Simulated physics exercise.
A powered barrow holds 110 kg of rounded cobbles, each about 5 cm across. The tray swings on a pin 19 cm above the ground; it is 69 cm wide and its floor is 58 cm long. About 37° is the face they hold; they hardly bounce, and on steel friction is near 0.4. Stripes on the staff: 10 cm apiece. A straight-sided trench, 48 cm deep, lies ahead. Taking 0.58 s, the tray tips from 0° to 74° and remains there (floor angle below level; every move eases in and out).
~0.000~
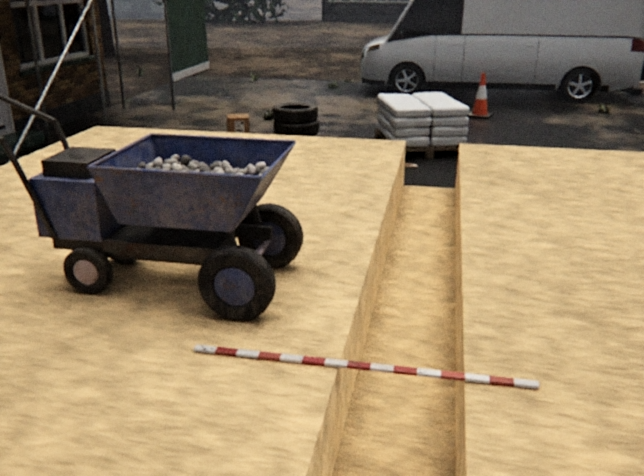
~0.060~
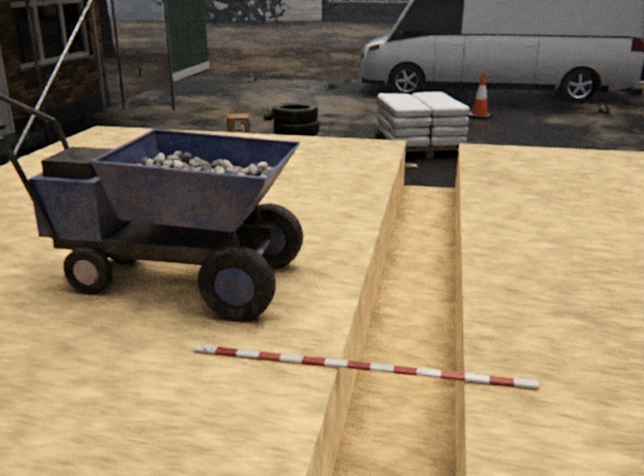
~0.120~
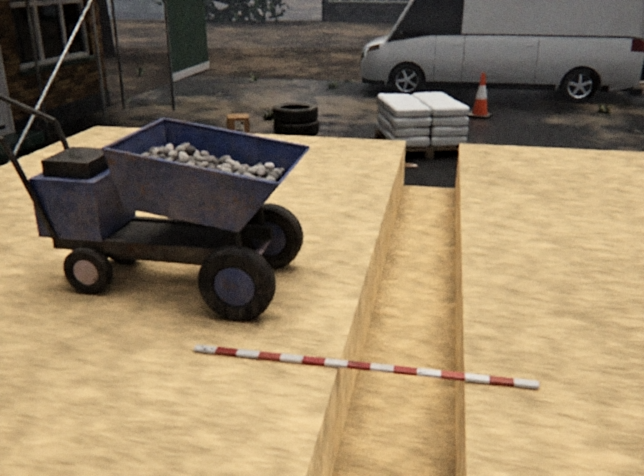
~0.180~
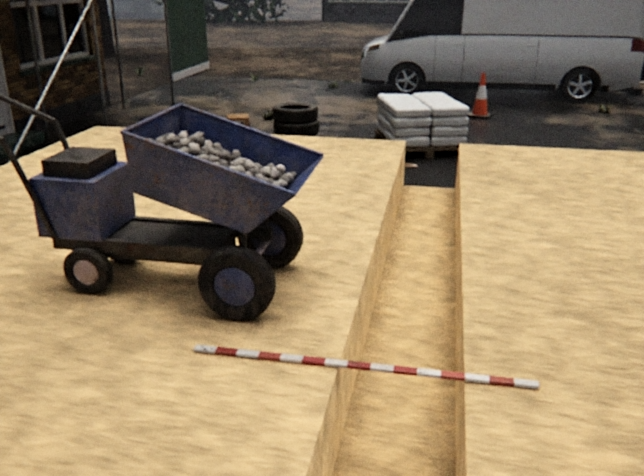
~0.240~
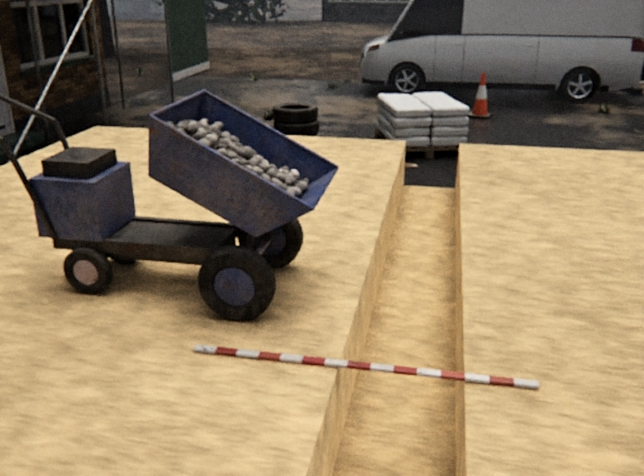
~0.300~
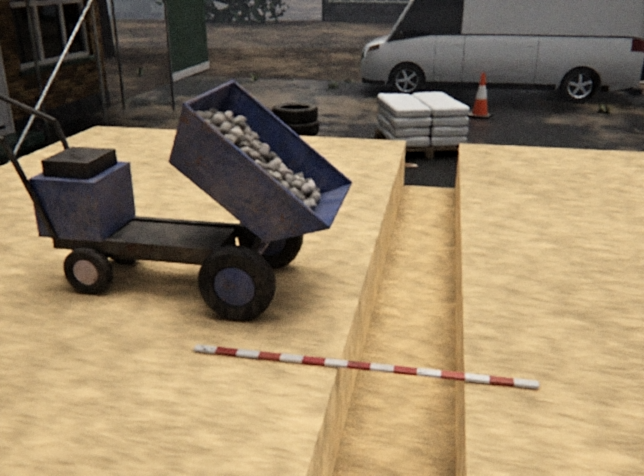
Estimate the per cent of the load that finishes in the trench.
Roughly 98 percent.
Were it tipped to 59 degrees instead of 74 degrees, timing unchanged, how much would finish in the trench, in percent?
Trench share: Approx. 55%.
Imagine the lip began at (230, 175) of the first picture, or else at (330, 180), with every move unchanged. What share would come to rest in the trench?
First spot about 95, second spot about 45 per cent.
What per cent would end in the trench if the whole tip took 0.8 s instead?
Something close to 100 per cent.
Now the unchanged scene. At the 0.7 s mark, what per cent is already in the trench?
Roughly 25% by that time.
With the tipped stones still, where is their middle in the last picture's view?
Their centre sits close to (419, 376).
After 0.4 s the floor is at 62°; 100 % in the tray; the foremost stones are at (335, 235).
After 0.7 s the floor is at 74°; 73 % in the tray, 27 % in the trench; the foremost stones are at (424, 320).
After 1.0 s the floor is at 74°; 14 % in the tray, 84 % in the trench, 2 % past the trench; the foremost stones are at (535, 320).
After 3.0 s the floor is at 74°; 0 % in the tray, 98 % in the trench, 2 % past the trench; the foremost stones are at (641, 312).
